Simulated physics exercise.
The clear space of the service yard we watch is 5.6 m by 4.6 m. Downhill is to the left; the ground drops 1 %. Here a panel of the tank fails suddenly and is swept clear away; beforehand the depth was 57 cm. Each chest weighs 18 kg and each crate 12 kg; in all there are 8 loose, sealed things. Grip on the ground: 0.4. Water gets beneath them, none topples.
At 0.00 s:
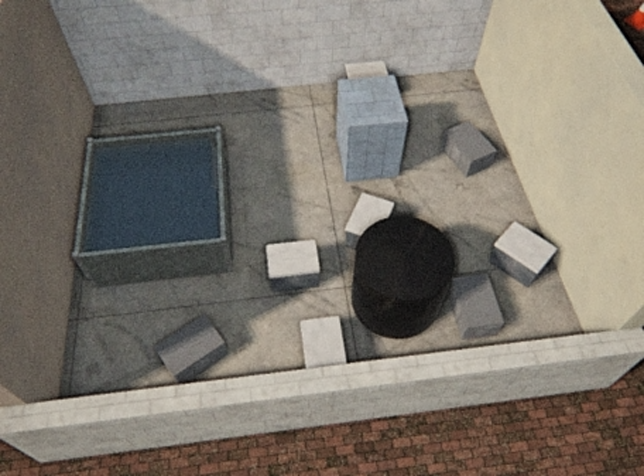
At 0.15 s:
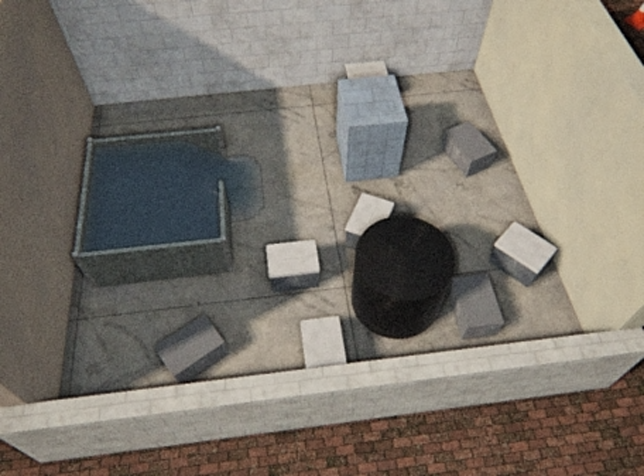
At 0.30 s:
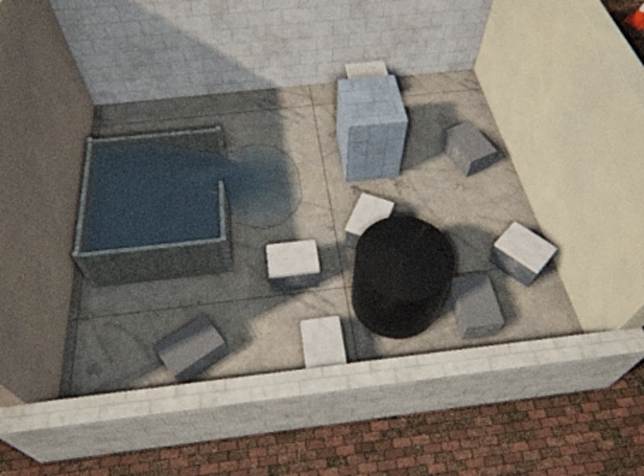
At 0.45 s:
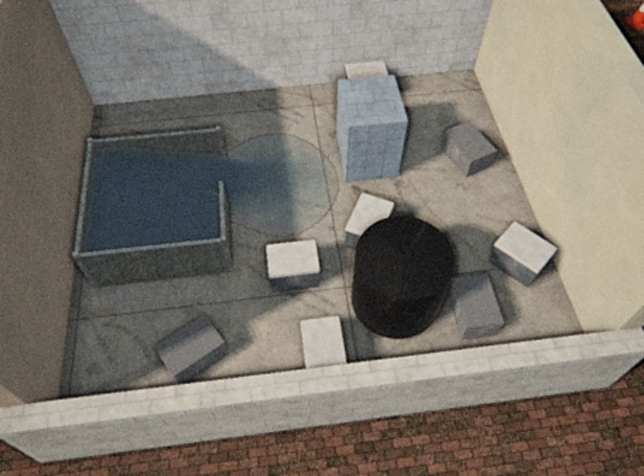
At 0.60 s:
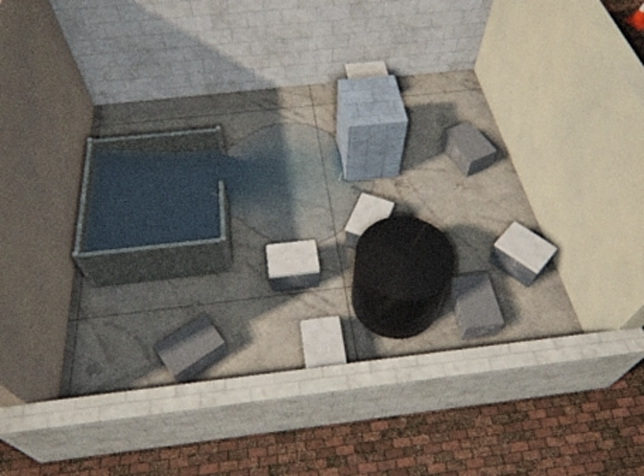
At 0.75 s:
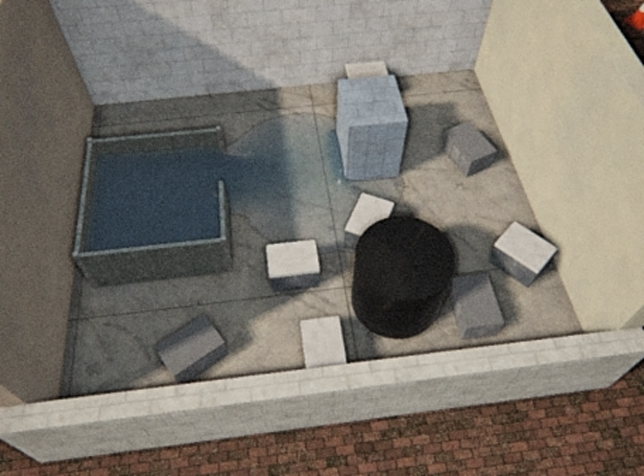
To begin with, a square tank of dark water stands at the left of a walled yard, with pale and grey blocks scattered about. Part of its right side opens, and water slips out and spreads rightward in a thin, rounded sheet towards the tall bluish block, while the blocks stay still.
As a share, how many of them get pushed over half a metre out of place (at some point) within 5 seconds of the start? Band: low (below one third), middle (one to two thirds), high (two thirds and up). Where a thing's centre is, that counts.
Middle.
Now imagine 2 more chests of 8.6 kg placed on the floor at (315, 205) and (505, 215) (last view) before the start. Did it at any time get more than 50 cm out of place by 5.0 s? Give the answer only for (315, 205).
For that one, the shift is farther than that.
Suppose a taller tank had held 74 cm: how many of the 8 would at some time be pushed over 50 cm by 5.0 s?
Count: 4.
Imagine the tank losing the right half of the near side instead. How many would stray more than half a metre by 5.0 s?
You'd get 4 in that case.
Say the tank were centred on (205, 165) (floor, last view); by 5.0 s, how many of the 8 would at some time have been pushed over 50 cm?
The count would be 3.
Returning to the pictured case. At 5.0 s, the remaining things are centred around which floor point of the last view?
Averaged position, last view: Near pixel (395, 285).
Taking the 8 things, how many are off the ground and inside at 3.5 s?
Then: 1.
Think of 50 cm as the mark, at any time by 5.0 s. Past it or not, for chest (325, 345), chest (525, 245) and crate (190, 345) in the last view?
In turn: Less, over, less.
After 1.1 s 0 of 8 are over 50 cm from their spots; 0 afloat.
After 2.2 s 2 of 8 are over 50 cm from their spots; 0 afloat.
After 3.5 s 2 of 8 are over 50 cm from their spots; 1 afloat.
After 5.0 s 4 of 8 are over 50 cm from their spots, and 4 have been at some point; 3 afloat.
